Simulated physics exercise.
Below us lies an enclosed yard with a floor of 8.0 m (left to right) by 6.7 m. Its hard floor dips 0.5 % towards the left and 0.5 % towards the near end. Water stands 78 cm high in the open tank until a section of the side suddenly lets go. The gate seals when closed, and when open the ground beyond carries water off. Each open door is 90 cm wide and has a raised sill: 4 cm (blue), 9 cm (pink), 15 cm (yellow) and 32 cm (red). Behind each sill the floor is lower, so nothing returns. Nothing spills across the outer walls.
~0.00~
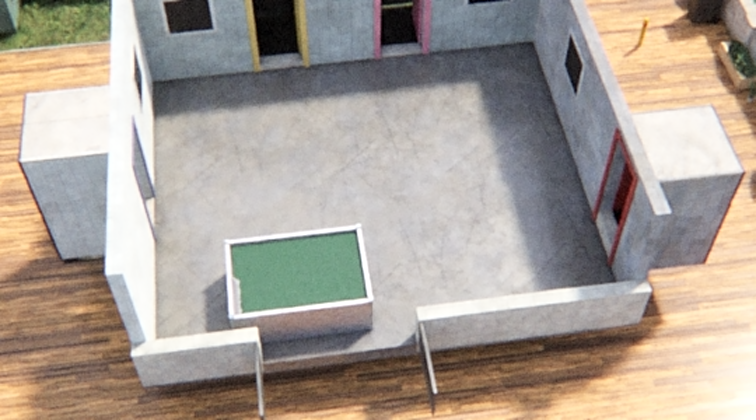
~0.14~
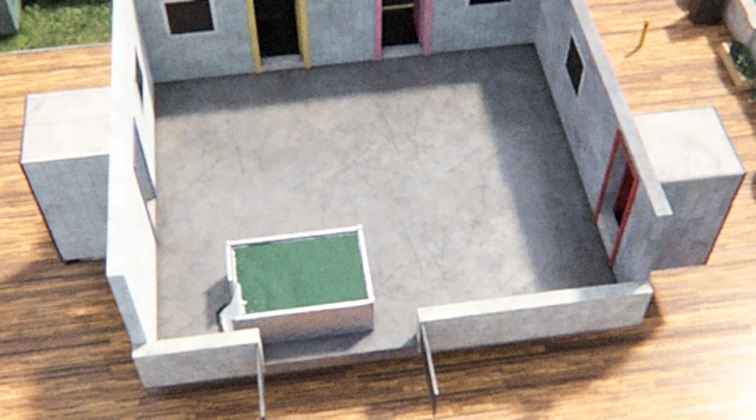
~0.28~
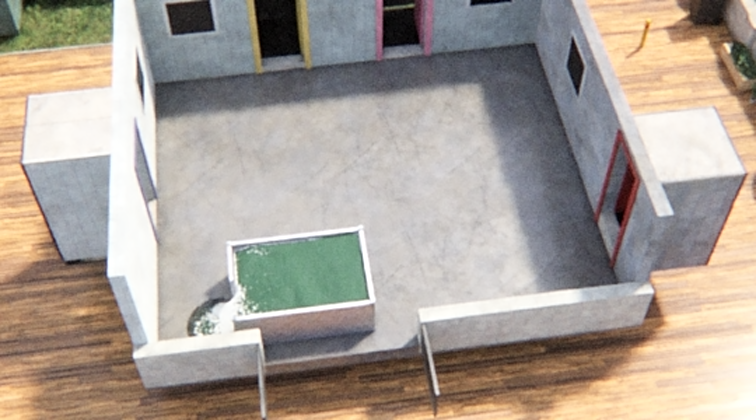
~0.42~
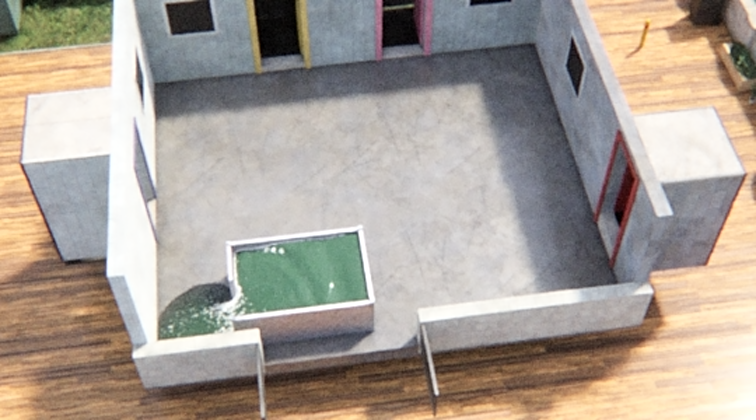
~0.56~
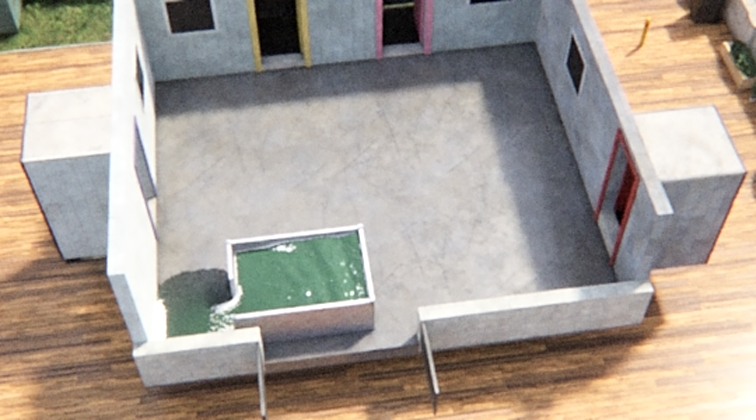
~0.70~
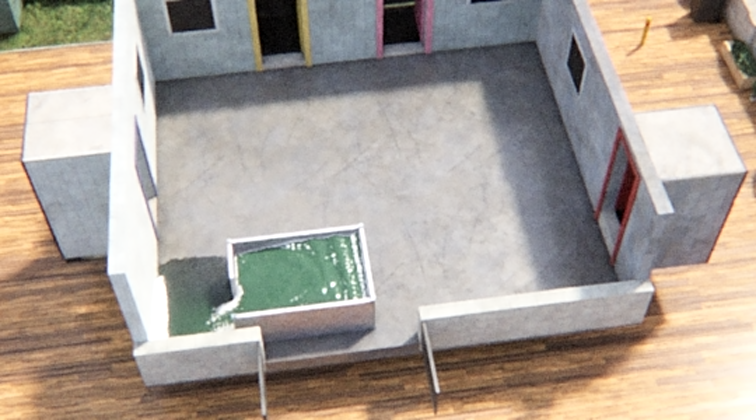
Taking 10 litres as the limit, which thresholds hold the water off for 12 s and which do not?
Door by door: At the blue door it goes over the limit; at the pink door it stays under the limit; at the yellow door it does not reach the limit; at the red door it stays under the limit.
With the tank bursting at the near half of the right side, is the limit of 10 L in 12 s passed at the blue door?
Against that limit: Blue below.
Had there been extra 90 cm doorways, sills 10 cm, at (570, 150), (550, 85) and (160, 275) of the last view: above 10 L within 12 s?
In turn: Under, below, over.
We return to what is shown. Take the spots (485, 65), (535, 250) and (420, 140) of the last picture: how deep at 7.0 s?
About 4, 0 and 3 cm.
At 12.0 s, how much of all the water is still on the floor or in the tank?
About 90 per cent.
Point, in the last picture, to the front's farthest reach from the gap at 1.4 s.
Around (157, 196).
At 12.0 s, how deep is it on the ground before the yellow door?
About 4.5 cm.
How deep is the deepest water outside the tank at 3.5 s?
Roughly 35 cm.
After 1.4 s water covers 5 % of the floor and is deepest (61 cm) near (159, 364); blue door 5 cm at the sill, 0 L in, pink door not reached, yellow door not reached, red door not reached.
After 2.2 s water covers 20 % of the floor and is deepest (49 cm) near (159, 354); blue door 9 cm at the sill, 2 L in, pink door not reached, yellow door not reached, red door not reached.
After 3.5 s water covers 40 % of the floor and is deepest (35 cm) near (159, 354); blue door 7 cm at the sill, 12 L in, pink door not reached, yellow door 15 cm at the sill, 0 L in, red door not reached.
After 7.0 s water covers 60 % of the floor and is deepest (20 cm) near (159, 327); blue door 5 cm at the sill, 22 L in, pink door 5 cm at the sill, 0 L in, yellow door 9 cm at the sill, 0 L in, red door not reached.
After 12.0 s water covers 95 % of the floor and is deepest (10 cm) near (159, 364); blue door 3 cm at the sill, 23 L in, pink door 3 cm at the sill, 0 L in, yellow door 5 cm at the sill, 0 L in, red door 3 cm at the sill, 0 L in.
